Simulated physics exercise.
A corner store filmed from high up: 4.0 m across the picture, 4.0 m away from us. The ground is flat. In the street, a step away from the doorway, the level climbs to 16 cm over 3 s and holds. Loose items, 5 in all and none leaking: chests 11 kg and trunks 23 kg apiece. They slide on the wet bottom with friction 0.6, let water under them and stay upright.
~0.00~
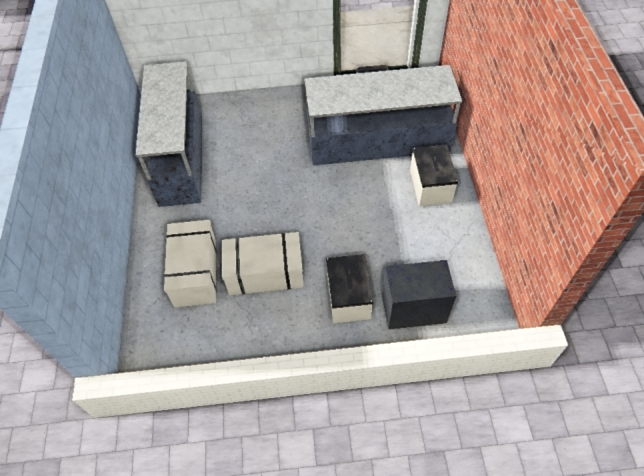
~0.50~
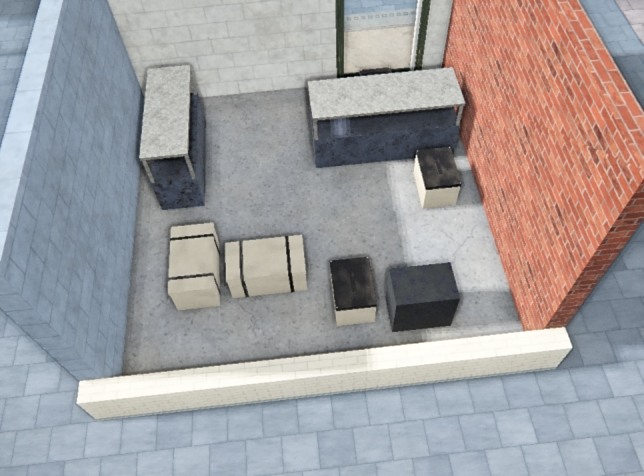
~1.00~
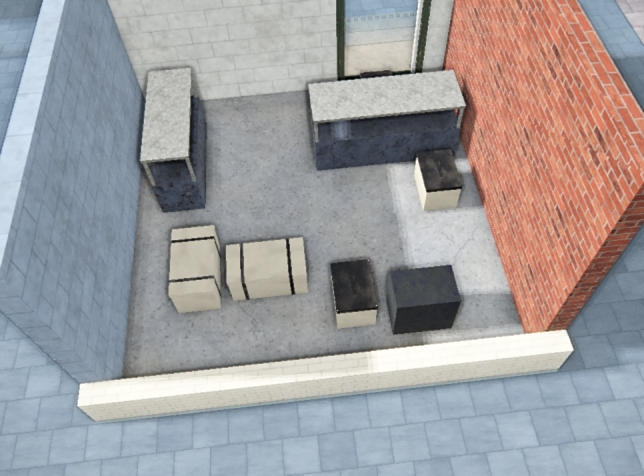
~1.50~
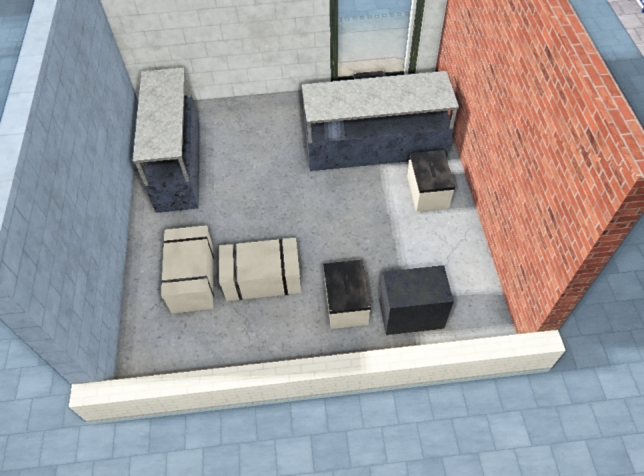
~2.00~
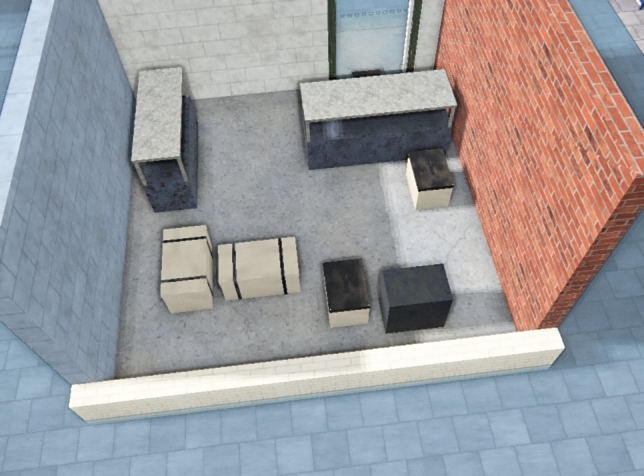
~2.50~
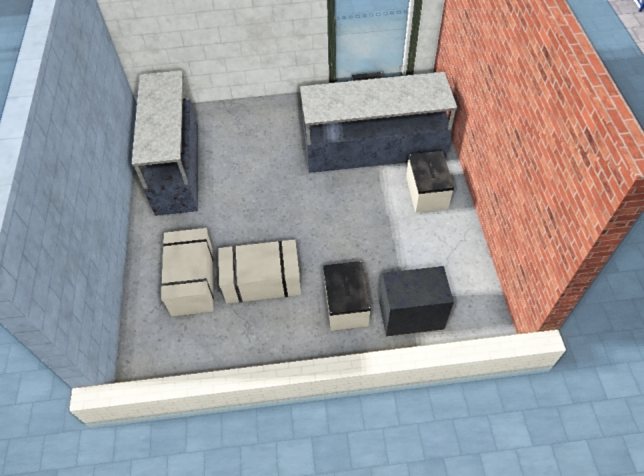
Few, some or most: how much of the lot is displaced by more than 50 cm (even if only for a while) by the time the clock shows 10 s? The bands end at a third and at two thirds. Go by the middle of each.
Share: Less than a third.
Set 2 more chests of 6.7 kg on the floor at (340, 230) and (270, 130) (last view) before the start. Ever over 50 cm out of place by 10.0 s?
In turn: Less, over.
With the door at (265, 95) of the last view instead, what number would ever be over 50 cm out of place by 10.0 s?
Then 1.
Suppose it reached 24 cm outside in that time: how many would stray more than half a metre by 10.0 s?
Then 1.
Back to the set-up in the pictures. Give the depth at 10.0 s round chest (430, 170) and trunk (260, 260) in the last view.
About 2 and 3 cm.
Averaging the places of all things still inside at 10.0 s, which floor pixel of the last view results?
Near (288, 230).
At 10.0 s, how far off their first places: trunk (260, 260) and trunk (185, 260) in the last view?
In that order: 0 cm, 0 cm.
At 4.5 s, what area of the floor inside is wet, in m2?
Roughly 4.0 m2.
After 3.5 s 0 of 5 are over 50 cm from their spots; 0 afloat.
After 4.5 s 0 of 5 are over 50 cm from their spots; 1 afloat.
After 7.0 s 1 of 5 are over 50 cm from their spots; 1 afloat.
After 10.0 s 1 of 5 are over 50 cm from their spots, and 1 have been at some point; 1 afloat.
